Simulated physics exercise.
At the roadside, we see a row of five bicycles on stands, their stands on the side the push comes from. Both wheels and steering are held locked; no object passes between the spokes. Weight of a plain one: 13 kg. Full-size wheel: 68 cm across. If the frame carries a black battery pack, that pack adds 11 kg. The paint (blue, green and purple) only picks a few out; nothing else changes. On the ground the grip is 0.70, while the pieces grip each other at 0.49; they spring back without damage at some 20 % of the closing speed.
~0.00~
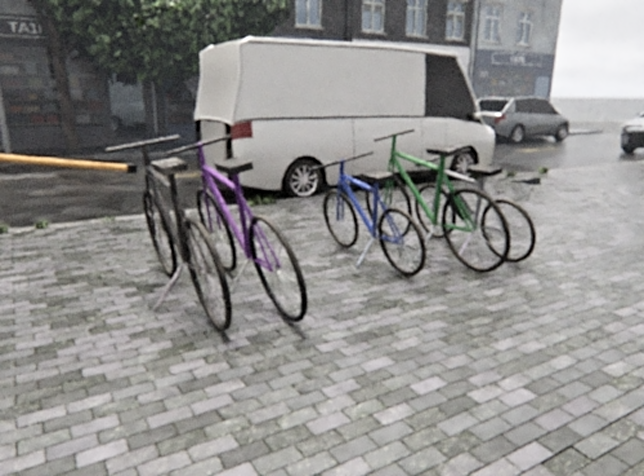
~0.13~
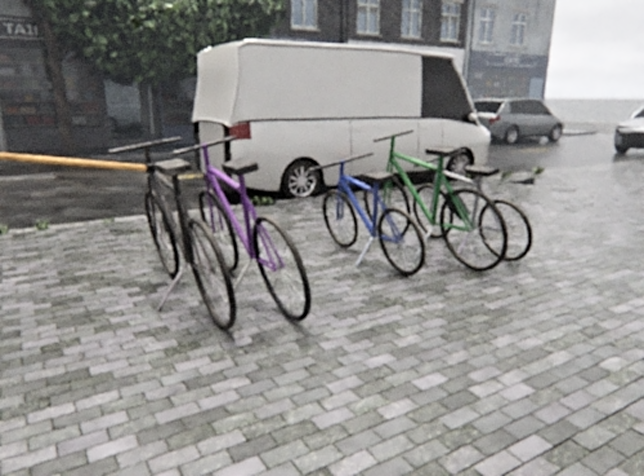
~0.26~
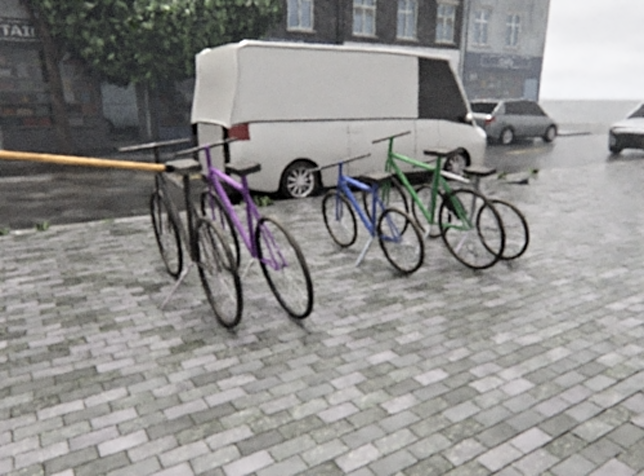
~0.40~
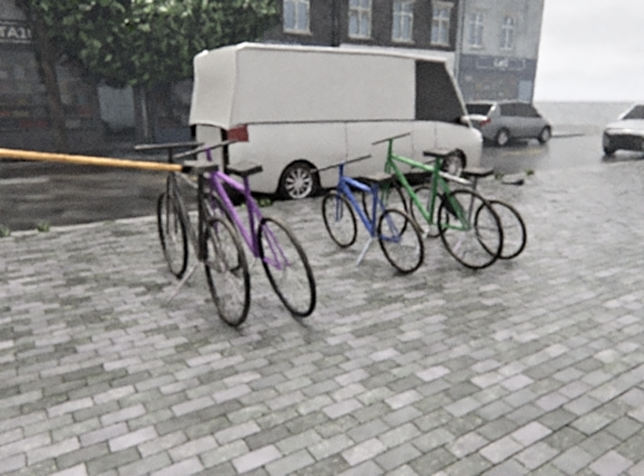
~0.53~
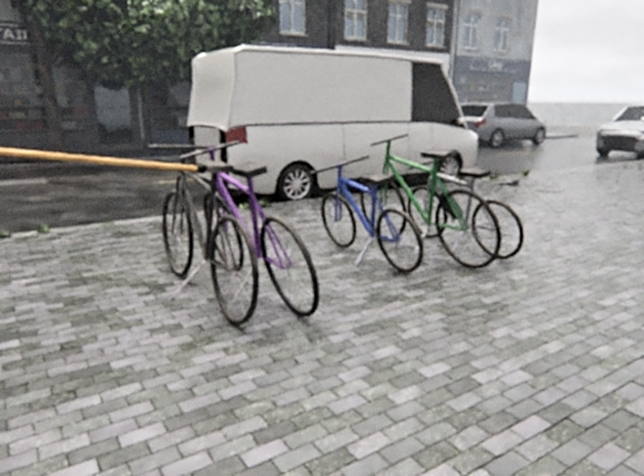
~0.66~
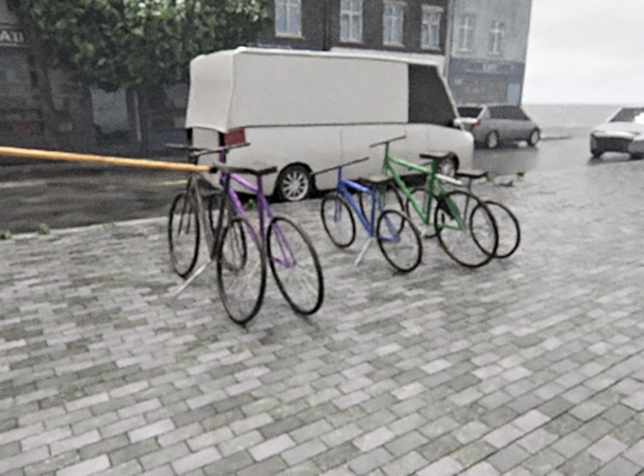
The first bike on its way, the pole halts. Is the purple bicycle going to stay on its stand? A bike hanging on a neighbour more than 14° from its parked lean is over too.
It ends up down.
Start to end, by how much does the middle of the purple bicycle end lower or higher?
40 cm lower.
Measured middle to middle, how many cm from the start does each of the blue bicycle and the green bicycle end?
Blue ends up 0 cm away; green ends up 0 cm away.
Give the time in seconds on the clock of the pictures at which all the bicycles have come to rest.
I'd put it around 1.5 seconds.
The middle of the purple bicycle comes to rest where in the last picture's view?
It finishes near pixel (324, 258) of the last picture.
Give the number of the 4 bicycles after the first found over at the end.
1.
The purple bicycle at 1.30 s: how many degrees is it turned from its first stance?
At that moment, roughly 50 degrees.
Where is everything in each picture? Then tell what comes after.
In the first frame (we follow the side turned to the camera; the camera moves round a little), pole end (132, 169) 12 cm from the first bicycle; purple bicycle (291, 254); green bicycle (400, 204); blue bicycle (333, 223); no other piece has moved.
Pole end (150, 169) 41 mm from the first bicycle; purple bicycle (296, 253), in the second frame.
Pole end (168, 169) pushing; purple bicycle (299, 253), in the third frame.
Pole end (185, 169) pushing; purple bicycle (301, 252); no other piece has moved, in the fourth frame.
Pole end (201, 170) pushing; purple bicycle (305, 251); no other piece has moved, in the fifth frame.
Pole end (213, 170) stopped; purple bicycle (313, 249) tipped 4°; blue bicycle (334, 224); green bicycle (395, 205); one has shifted, in the sixth frame.
Around 1.22 s, 1 of the 4 other bicycles over; purple bicycle tipped 42°.
Around 1.30 s, 1 of the 4 other bicycles over; purple bicycle tipped 54°.
Around 1.42 s, 1 of the 4 other bicycles over; purple bicycle lying flat.
Finally (1.9 s), 1 of the 4 other bicycles over; purple bicycle lying flat; blue bicycle unmoved; green bicycle unmoved. Three left standing. Seen by the last camera, middles, purple bicycle near (324, 258), blue bicycle near (364, 213).
